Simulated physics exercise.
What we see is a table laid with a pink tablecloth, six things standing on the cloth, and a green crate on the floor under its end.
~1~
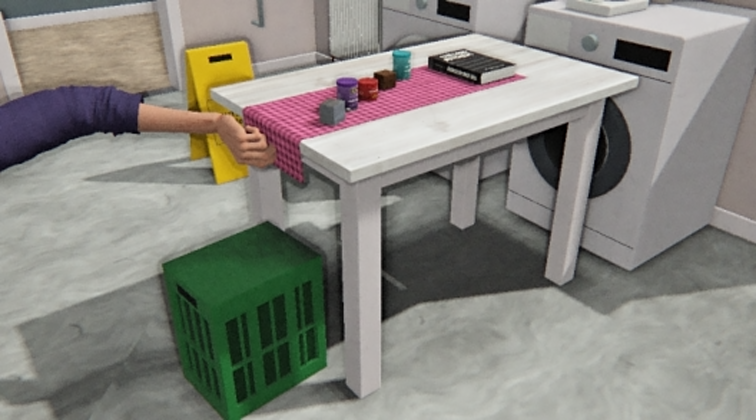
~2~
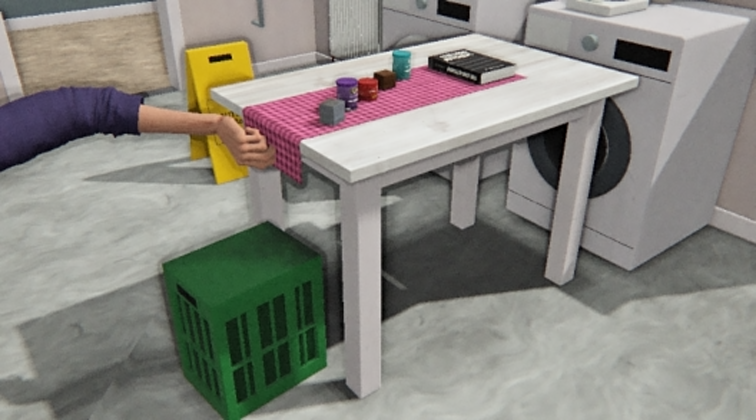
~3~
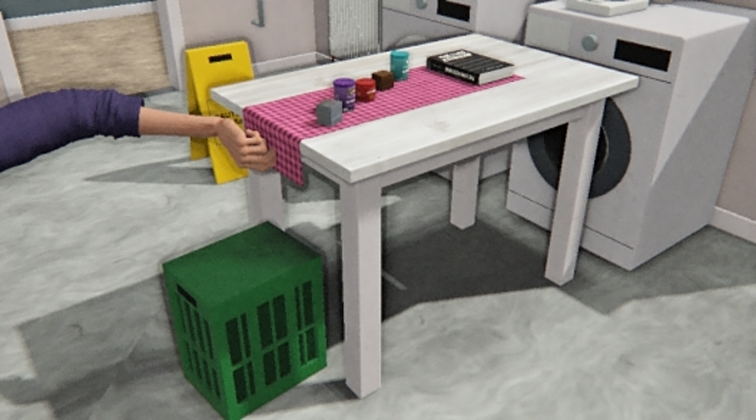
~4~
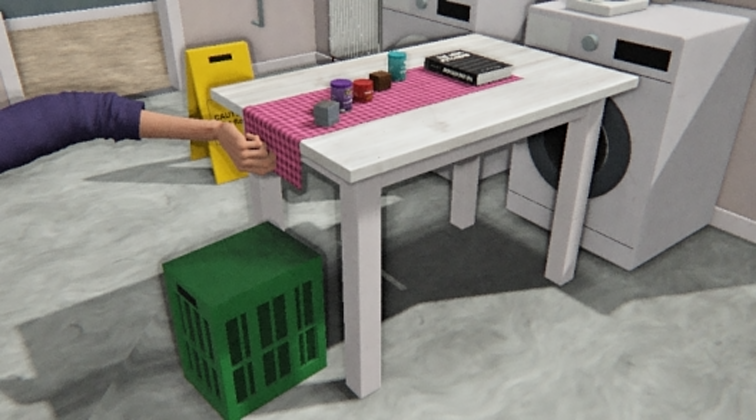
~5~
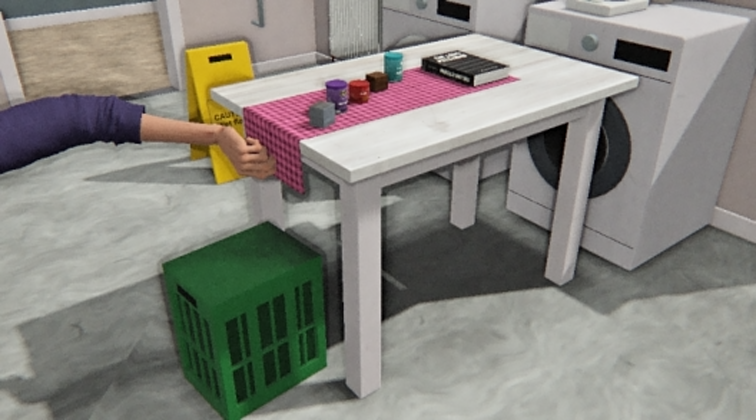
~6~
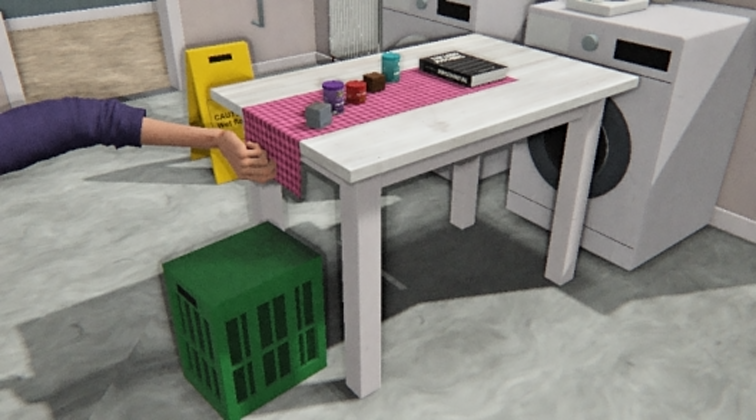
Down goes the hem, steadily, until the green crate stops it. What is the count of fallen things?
It carries off two.
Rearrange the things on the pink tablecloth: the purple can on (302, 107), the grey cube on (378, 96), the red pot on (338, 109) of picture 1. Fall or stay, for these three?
The purple can tumbles off, the grey cube remains up, the red pot tumbles off.
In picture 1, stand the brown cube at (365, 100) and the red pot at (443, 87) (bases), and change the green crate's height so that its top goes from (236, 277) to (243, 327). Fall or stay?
The brown cube falls, the red pot remains up.
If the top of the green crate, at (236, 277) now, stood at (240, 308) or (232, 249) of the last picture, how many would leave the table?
In that case 3 and 1.
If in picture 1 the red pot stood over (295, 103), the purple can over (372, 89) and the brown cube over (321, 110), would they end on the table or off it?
The red pot is carried off, the purple can keeps its place on top, the brown cube falls.
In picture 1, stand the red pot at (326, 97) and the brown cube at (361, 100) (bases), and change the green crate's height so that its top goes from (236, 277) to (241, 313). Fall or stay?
The red pot comes down, the brown cube drops off.
A little later, hem near (275, 213); grey cube gone.
Next, hem near (277, 236); grey cube and purple can gone.
When it is over, hem on the crate; grey cube and purple can gone. The answer is two.
